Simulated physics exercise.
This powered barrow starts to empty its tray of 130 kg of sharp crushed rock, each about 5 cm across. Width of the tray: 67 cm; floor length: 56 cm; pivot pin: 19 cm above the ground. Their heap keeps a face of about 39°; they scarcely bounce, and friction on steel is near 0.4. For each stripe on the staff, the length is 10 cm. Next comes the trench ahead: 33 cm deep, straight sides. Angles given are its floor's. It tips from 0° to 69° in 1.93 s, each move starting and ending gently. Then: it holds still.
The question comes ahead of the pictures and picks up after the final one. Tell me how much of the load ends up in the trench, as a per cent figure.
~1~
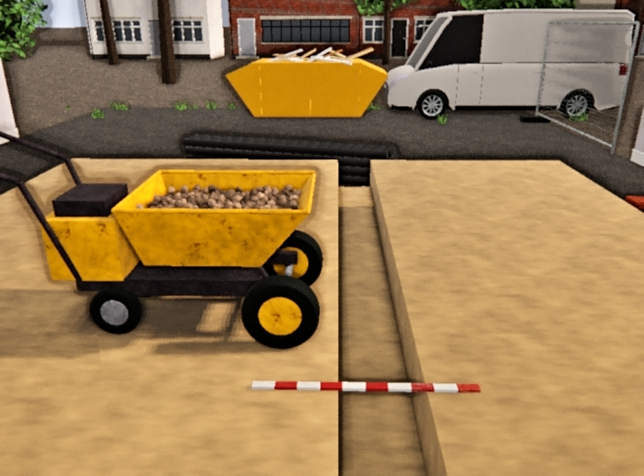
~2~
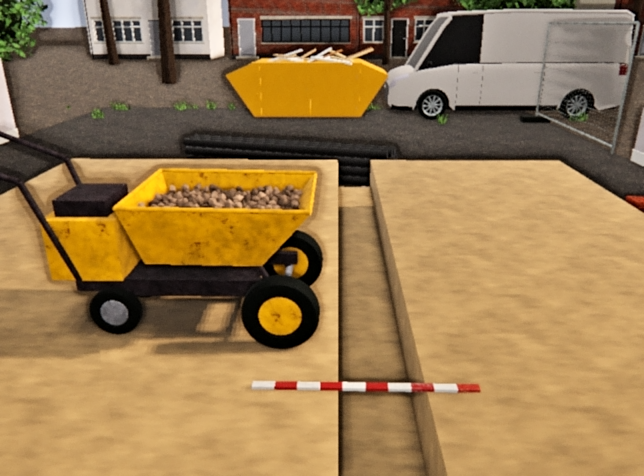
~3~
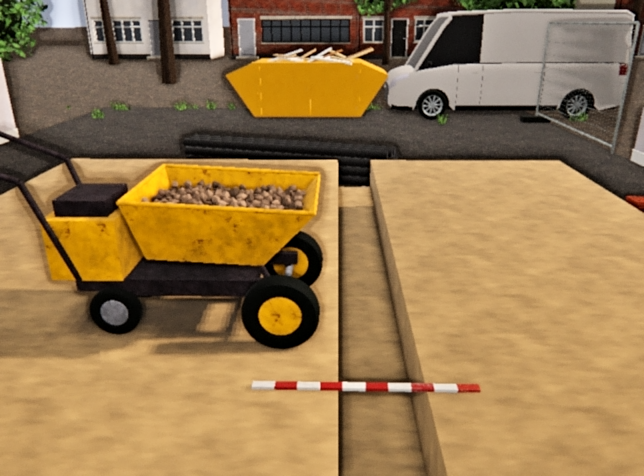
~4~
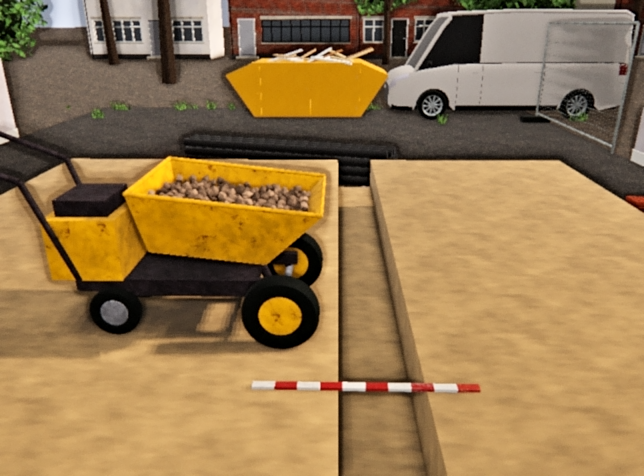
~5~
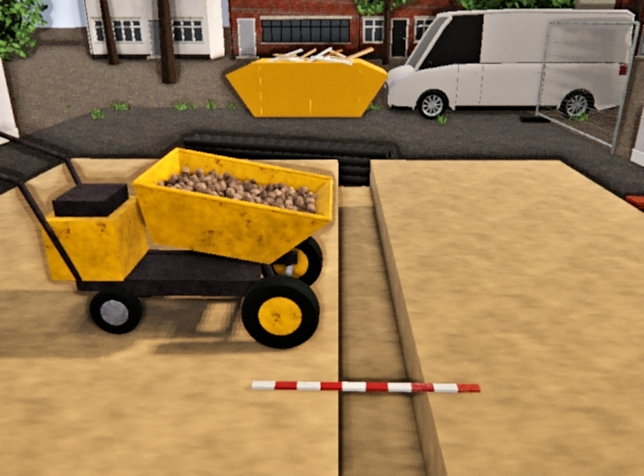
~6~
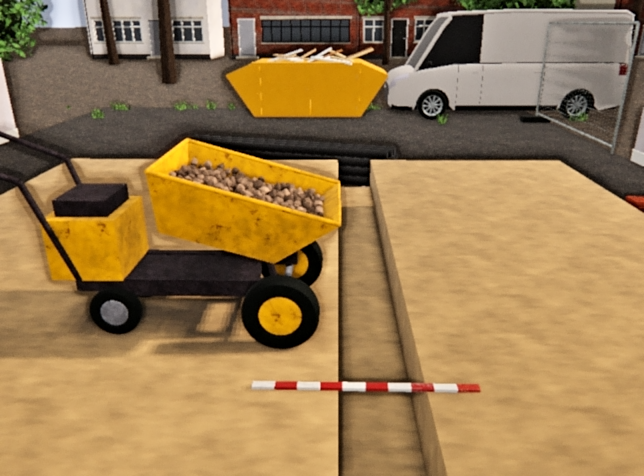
Some 53 per cent ends up in the trench.
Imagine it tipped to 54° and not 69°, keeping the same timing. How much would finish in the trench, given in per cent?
Roughly 0 per cent would end in the trench.
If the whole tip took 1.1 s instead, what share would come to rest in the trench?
That would give about 45 percent.
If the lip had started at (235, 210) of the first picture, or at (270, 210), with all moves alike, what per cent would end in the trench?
85 % and 85 %.
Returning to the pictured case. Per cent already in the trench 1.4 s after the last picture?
By that moment, roughly 10 per cent of the load.
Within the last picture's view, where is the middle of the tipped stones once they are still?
(402, 348).
Then, 0.9 s after the last picture the floor is at 58°, 100 % in the tray; the foremost stones are at (377, 260).
Then, 1.4 s after the last picture the floor is at 69°, 81 % in the tray, 8 % in the trench, 10 % past the trench; the foremost stones are at (448, 306).
Then, 1.8 s after the last picture the floor is at 69°, 52 % in the tray, 17 % in the trench, 31 % past the trench; the foremost stones are at (512, 339).
Then, 3.7 s after the last picture the floor is at 69°, 12 % in the tray, 53 % in the trench, 35 % past the trench; the foremost stones are at (522, 331).
